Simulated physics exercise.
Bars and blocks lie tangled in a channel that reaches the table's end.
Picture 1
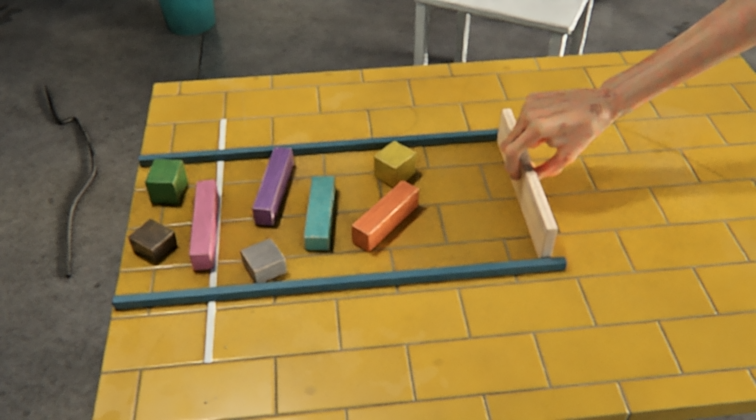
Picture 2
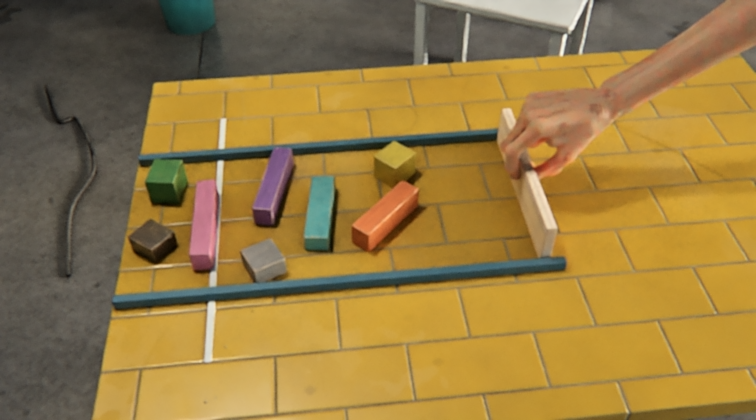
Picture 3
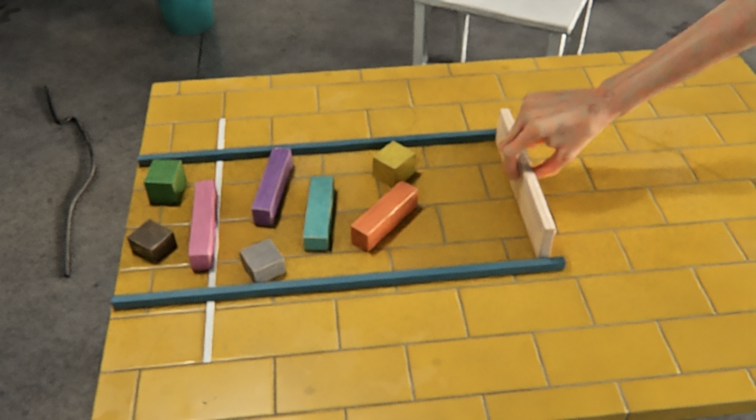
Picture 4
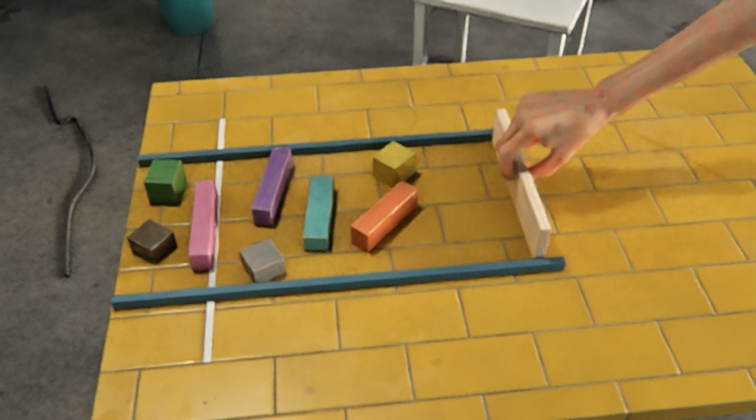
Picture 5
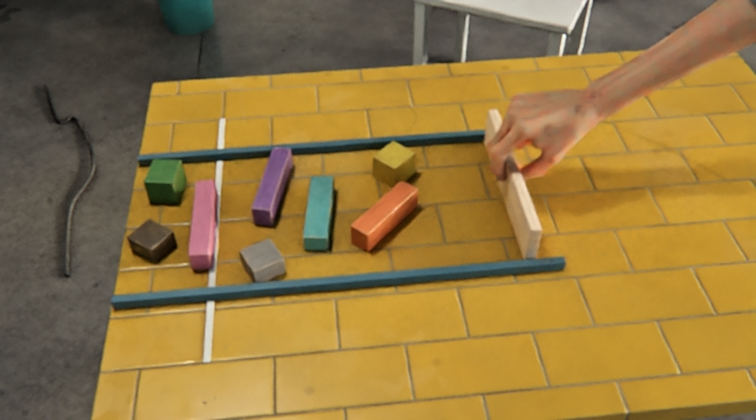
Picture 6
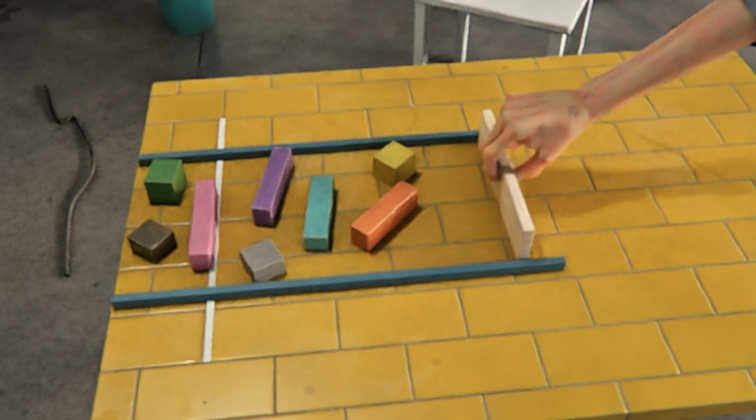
In this clip, a hand holds a wooden board upright between two blue rails on a yellow tiled table, then slides it slightly left, while the scattered colourful bars and blocks to its left stay essentially still.
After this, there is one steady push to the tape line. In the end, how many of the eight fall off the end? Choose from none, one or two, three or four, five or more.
Final count: One or two.
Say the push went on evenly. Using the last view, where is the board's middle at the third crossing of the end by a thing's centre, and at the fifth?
Pixels in order: Roughly (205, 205), roughly (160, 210).
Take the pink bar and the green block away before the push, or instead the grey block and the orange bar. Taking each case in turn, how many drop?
Result, first then second: 0, 0.
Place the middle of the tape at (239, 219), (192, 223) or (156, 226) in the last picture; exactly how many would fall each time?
Tallies in the order given: 0, 3, 6.
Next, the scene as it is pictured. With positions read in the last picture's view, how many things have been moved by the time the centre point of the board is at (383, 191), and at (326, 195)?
At the one place 2, at the other 4.
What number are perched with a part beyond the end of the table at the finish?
1 in all.
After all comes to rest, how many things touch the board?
Result: 2 in all.
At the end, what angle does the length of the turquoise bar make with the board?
Near 0 degrees.
Early on, none off yet; black block at rest near (152, 240); green block at rest near (166, 181); pink bar at rest near (204, 223).
A while later, none off yet; black block moving near (146, 240); green block at rest near (163, 181); pink bar travelled a little near (182, 223).
Finally, the number that fall off is one or two; lost, black block.
